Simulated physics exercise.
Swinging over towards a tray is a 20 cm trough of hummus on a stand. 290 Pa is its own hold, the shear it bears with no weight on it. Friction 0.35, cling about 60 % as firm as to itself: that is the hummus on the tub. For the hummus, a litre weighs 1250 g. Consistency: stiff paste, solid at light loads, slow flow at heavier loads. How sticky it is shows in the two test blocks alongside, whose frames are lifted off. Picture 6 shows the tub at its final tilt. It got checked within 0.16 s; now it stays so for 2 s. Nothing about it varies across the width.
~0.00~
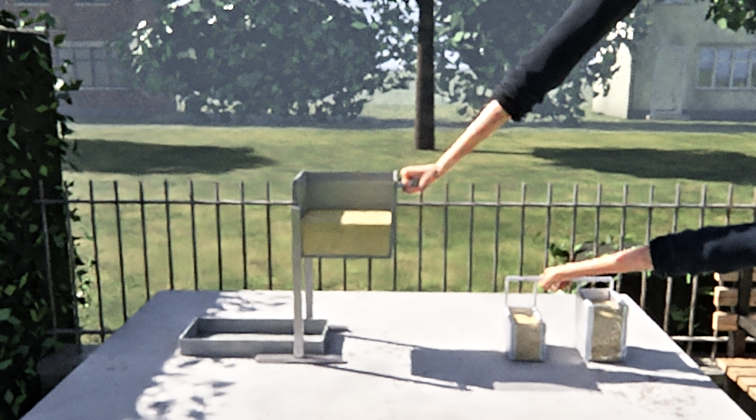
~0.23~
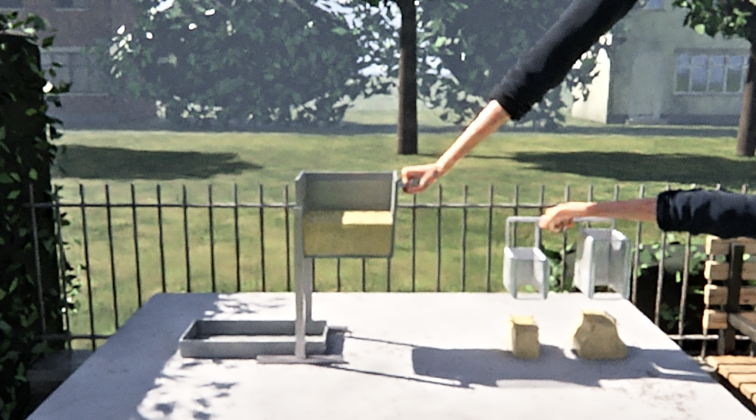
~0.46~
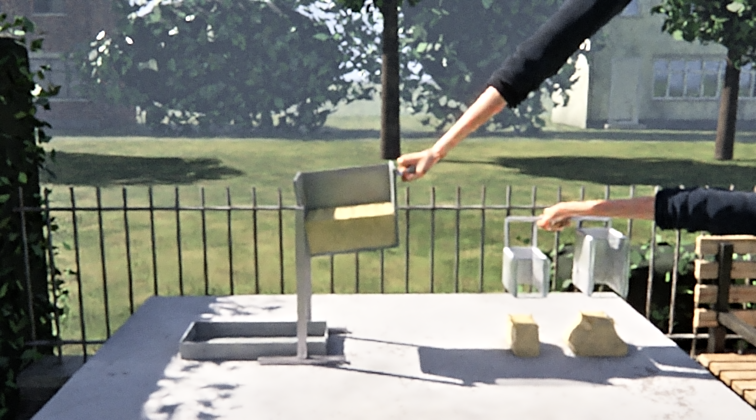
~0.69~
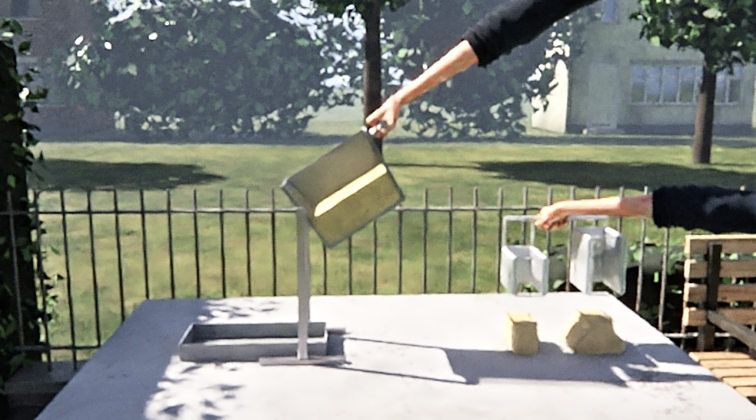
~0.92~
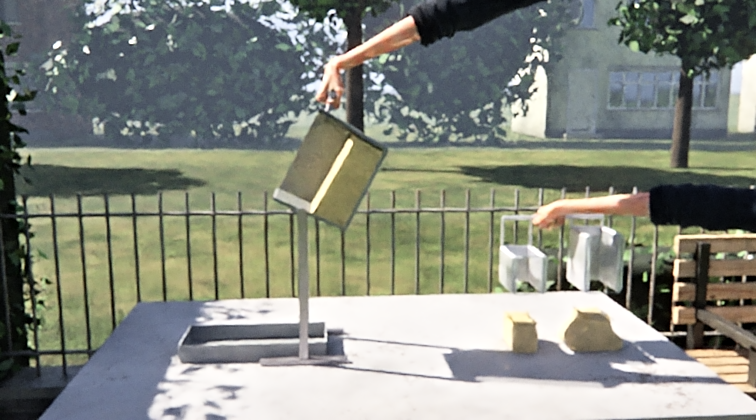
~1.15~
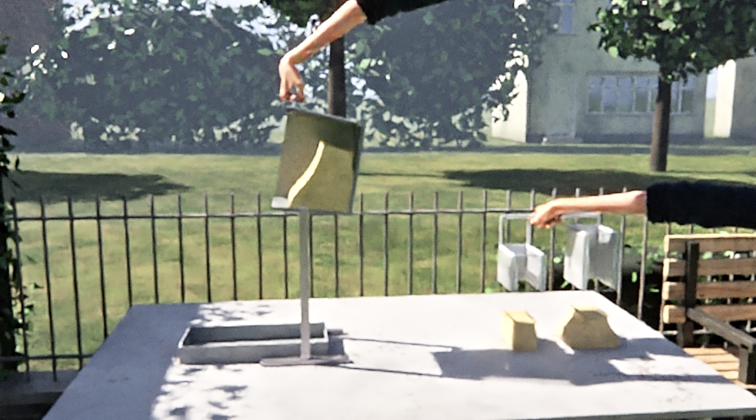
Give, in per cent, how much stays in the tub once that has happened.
Roughly 88 out of 100.
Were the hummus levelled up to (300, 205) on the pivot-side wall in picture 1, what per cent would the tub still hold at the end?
About 55 %.
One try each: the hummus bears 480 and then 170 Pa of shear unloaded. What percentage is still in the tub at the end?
100 %, then 65 %.
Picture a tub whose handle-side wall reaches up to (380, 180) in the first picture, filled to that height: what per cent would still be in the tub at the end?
Then about 100 %.
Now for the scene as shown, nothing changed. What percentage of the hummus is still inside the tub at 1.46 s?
Some 90 per cent.
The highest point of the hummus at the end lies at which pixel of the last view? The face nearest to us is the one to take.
I'd say it peaks at roughly (306, 170) in the last picture.
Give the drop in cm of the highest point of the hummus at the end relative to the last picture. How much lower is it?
Roughly 7 cm.
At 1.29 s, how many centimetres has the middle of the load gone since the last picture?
Some 4 cm.
After 1.29 s, the tub is at 81 degrees and holds 99 %.
After 1.46 s, the tub is at 81 degrees and holds 92 %.
After 1.63 s, the tub is at 81 degrees and holds 88 %.
After 1.80 s, the tub is at 81 degrees and holds 88 %.
After 3.15 s, the tub is at 81 degrees and holds 88 %.
